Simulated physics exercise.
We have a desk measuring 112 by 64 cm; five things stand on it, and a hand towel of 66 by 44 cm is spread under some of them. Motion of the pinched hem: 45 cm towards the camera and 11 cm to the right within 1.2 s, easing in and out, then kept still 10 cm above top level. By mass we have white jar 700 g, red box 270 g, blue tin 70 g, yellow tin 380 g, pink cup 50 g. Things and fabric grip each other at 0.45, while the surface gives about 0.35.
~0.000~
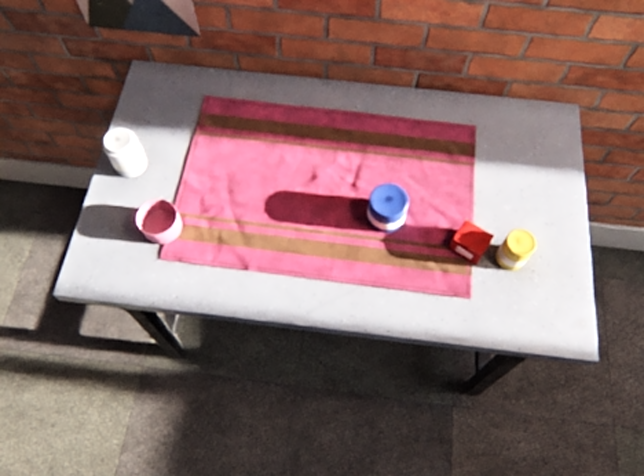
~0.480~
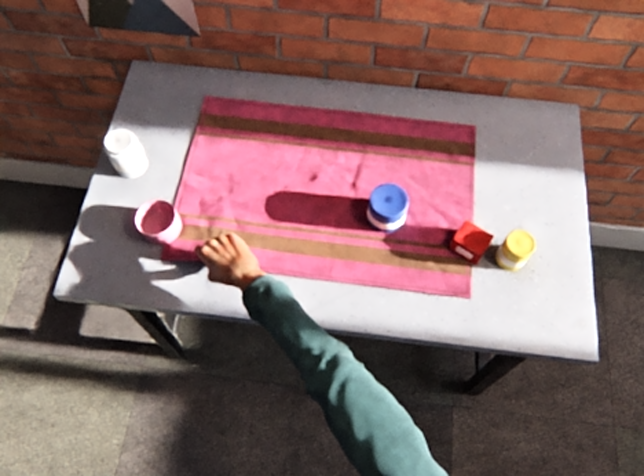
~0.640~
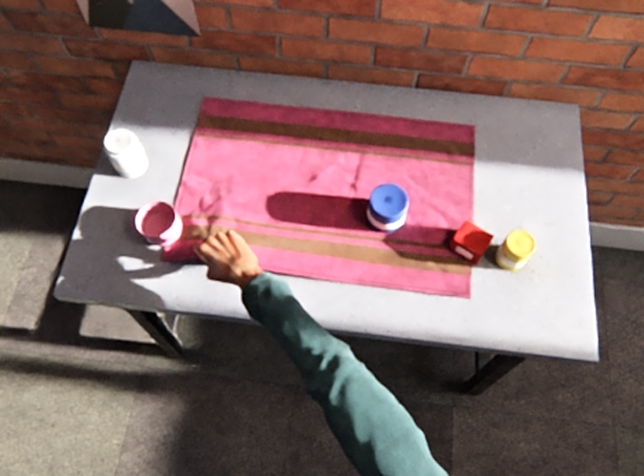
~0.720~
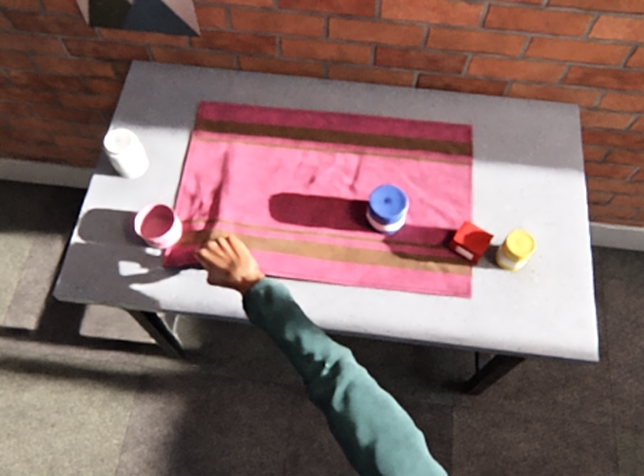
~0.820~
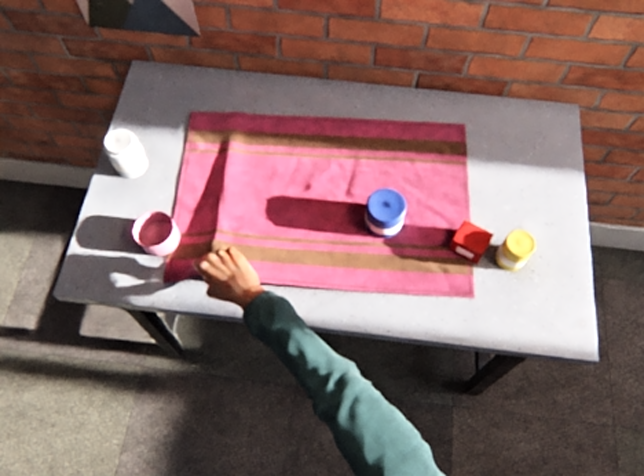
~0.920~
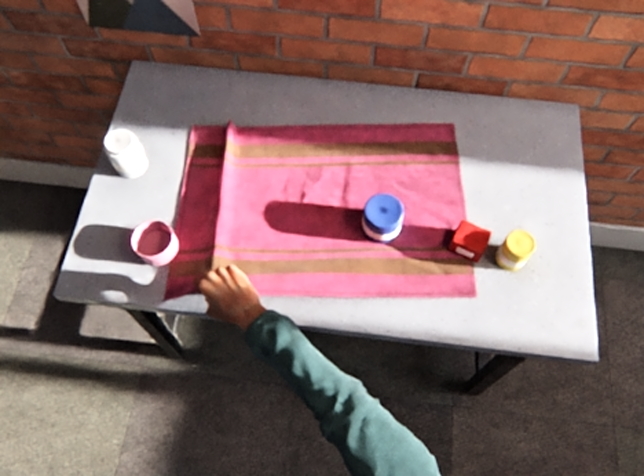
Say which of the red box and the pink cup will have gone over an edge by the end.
At the end, watch the red box hang in there; watch the pink cup go overboard.
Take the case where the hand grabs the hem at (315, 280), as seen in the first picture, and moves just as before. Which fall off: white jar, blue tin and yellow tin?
White jar is left on top, blue tin is lost, yellow tin is left on top.
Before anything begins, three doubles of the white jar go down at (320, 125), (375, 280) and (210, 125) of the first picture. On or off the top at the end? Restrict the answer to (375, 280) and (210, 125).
Result, in order: Off the top at the end; off the top at the end.
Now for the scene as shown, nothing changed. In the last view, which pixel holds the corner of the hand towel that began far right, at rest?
(247, 260).
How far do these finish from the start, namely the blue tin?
The blue tin ends up off the top.
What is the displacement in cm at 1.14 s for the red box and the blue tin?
The red box is 2 cm out, the blue tin 8 cm.
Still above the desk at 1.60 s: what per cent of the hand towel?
I'd say close to 45 per cent of it.
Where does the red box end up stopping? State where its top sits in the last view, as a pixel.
Around (398, 286).
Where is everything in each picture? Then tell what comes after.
Red box (474, 237); pink cup (157, 217); hand towel corners (161, 259) (205, 96) (475, 126) (471, 299), in the first frame.
Hand towel corners (205, 96) (475, 126); grip (210, 263), in the second frame.
Hand towel corners (204, 97) (475, 126); grip (209, 261), in the third frame.
Pink cup (156, 221); hand towel corners (201, 101) (472, 125); grip (209, 265), in the fourth frame.
Blue tin (387, 205); pink cup (154, 228); hand towel corners (192, 112) (465, 124); grip (209, 277), in the fifth frame.
Red box (473, 236); pink cup (153, 238); hand towel corners (193, 126) (453, 124) (477, 297); grip (209, 295), in the sixth frame.
At 1.1 s, 90 % of the hand towel is still over the top; pink cup 12 cm off its start, red box 3 cm off its start, blue tin 8 cm off its start.
At 1.4 s, 70 % of the hand towel is still over the top; pink cup 21 cm off its start, red box 8 cm off its start, blue tin 17 cm off its start.
At 1.6 s, 45 % of the hand towel is still over the top; pink cup over the edge, red box 15 cm off its start at (414, 271), blue tin 26 cm off its start at (327, 300).
At 1.8 s, 35 % of the hand towel is still over the top; pink cup over the edge, red box 18 cm off its start, blue tin 30 cm off its start.
At 3.4 s, 15 % of the hand towel is still over the top; pink cup over the edge, red box 20 cm off its start at (398, 286), blue tin over the edge.
